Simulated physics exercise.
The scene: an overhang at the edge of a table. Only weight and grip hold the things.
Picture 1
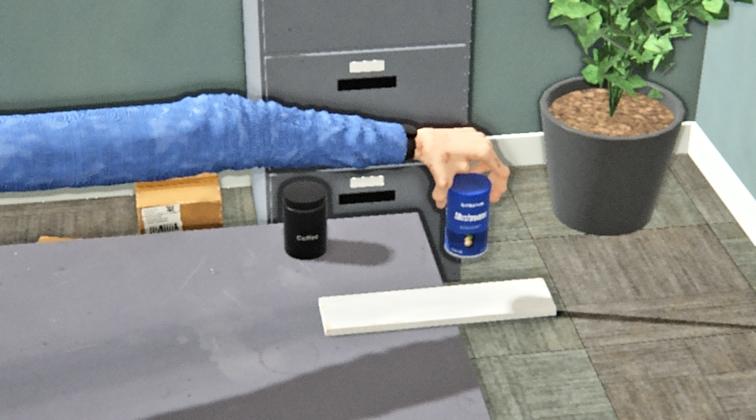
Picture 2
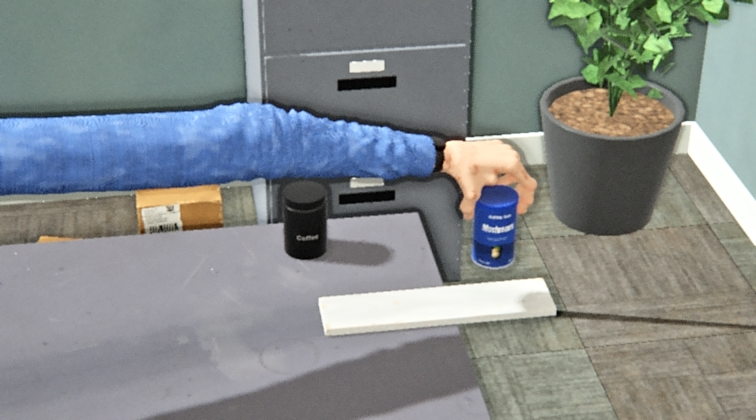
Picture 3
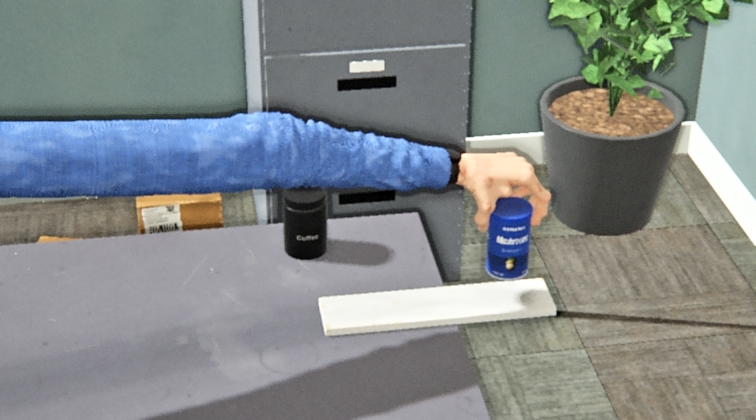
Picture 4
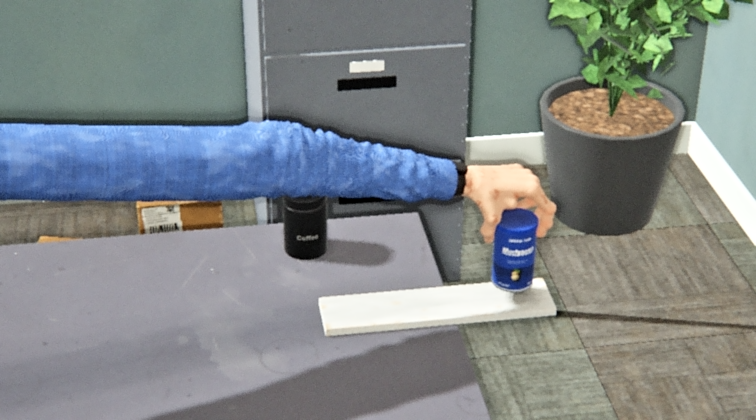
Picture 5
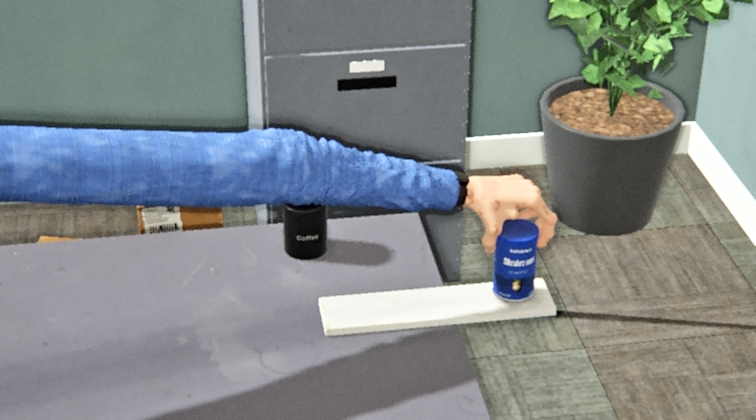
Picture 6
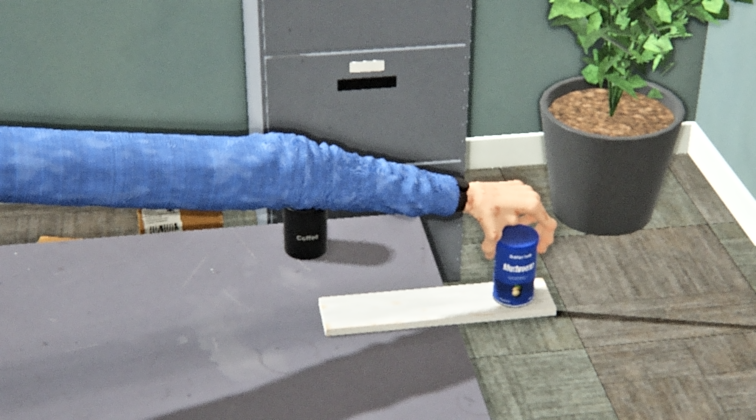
At the edge of a gray table, a white board juts out past the corner, with a black container standing nearby. A hand in a blue sleeve carries a blue tin rightward and down toward the viewer, then sets it on the board's overhanging right end, fingers still holding it.
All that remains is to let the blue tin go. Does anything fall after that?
The board goes over.
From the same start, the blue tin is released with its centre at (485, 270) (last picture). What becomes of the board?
Then it comes down.
Then, 0.50 s later than the last frame, white board and blue tin now down on the floor or falling.
Then, 0.70 s later than the last frame, things are still on the move.
When it is over, down on the floor or falling, white board and blue tin; black jar as before. The board comes down.
